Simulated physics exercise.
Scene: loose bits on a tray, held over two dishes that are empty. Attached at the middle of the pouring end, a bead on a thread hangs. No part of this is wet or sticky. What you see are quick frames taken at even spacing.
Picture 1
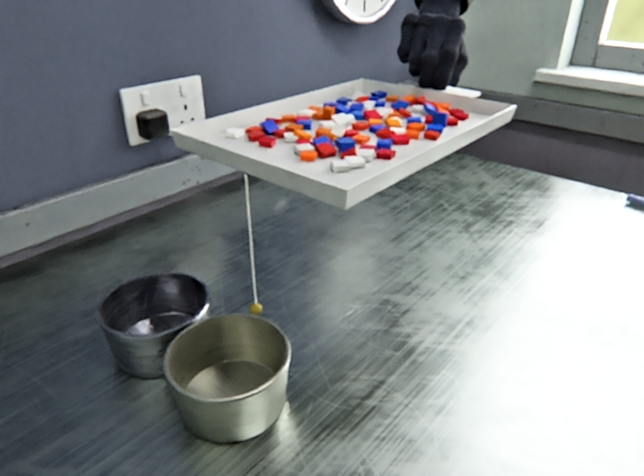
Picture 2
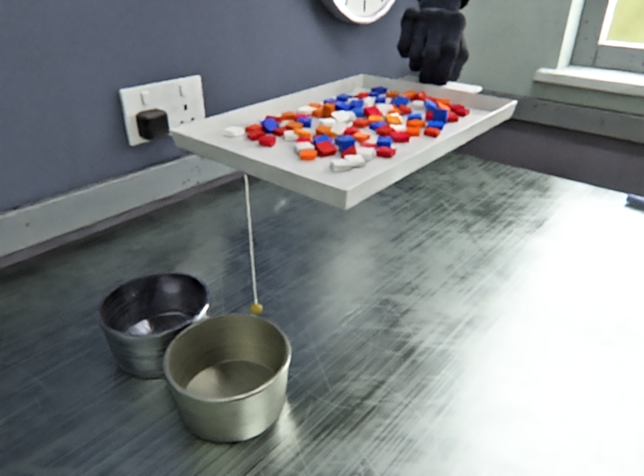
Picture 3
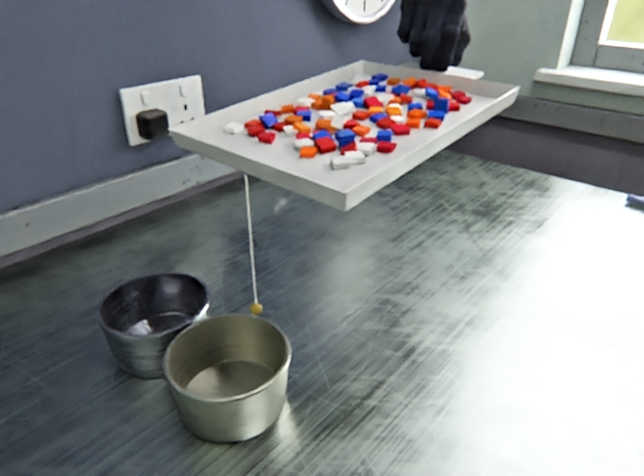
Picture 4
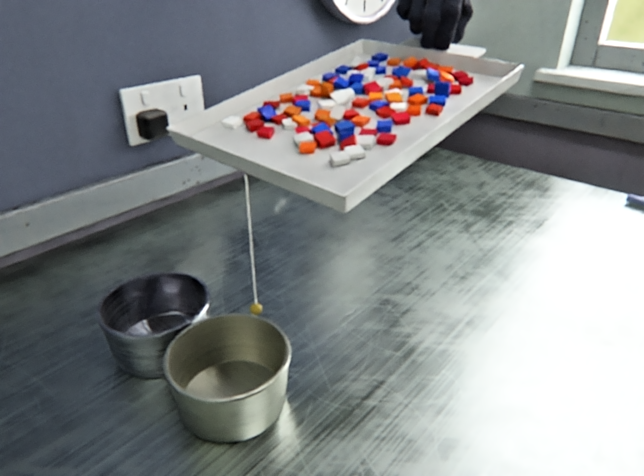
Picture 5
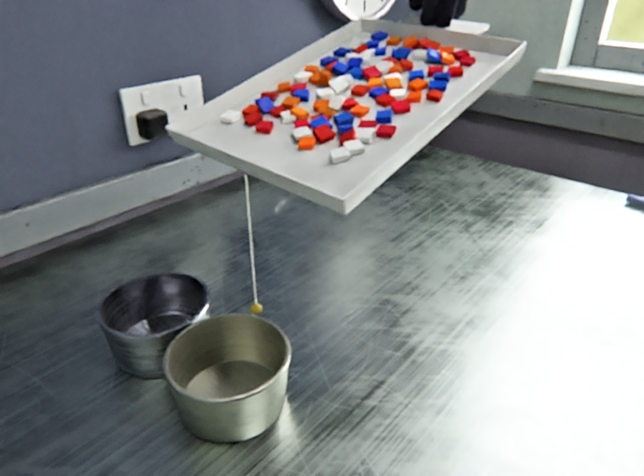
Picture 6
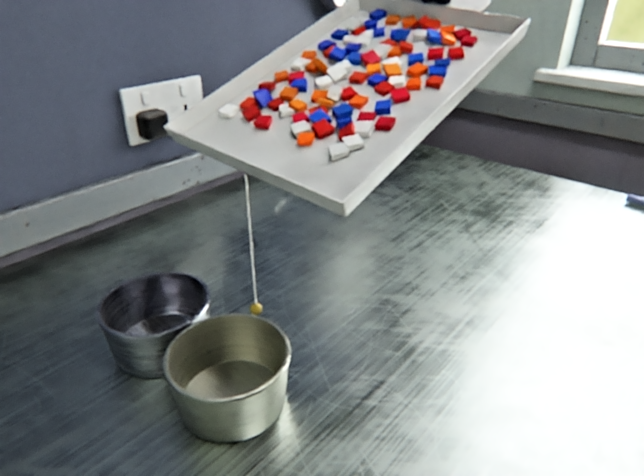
The footage shows a black-gloved hand holding a pale tray of red, blue, orange and white mosaic tiles above two empty metal dishes, then gradually raising the far end so the tray slants toward its near right corner.
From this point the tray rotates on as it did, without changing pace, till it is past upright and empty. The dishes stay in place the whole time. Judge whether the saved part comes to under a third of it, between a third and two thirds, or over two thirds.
Most likely the dishes will trap one to two thirds of the load.
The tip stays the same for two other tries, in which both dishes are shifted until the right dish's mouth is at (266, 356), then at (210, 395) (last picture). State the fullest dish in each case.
Position 1 - the dish to the right; position 2 - the dish to the right.
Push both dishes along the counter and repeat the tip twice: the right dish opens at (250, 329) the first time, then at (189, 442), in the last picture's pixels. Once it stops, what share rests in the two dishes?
You'd get 20 in a hundred the first time and 10 in a hundred the second.
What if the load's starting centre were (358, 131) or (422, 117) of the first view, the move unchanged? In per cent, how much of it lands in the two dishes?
First case: Close to 50 %; second case: Close to 30 %.
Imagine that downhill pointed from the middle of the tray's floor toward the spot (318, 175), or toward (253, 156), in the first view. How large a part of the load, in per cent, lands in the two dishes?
Close to 30 percent first and close to 90 percent second.
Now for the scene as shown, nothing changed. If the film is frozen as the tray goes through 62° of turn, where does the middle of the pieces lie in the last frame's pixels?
The centre of the load shows up near (282, 112) in the last view.
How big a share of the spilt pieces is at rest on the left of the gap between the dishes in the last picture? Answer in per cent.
30 %, near enough.
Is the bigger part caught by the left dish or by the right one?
Observation: The right-placed dish is the fuller of the two.
Soon, tray tipped steeply; all on the tray.
A while on, tray tipped right over; most on the tray; a small part in the right dish; a small part outside both; a small part in the air.
Towards the end, tray tipped past a quarter turn; about half in the right dish; about half outside both.
Finally, tray tipped past a quarter turn; about half in the right dish; none in the left dish; about half outside both.
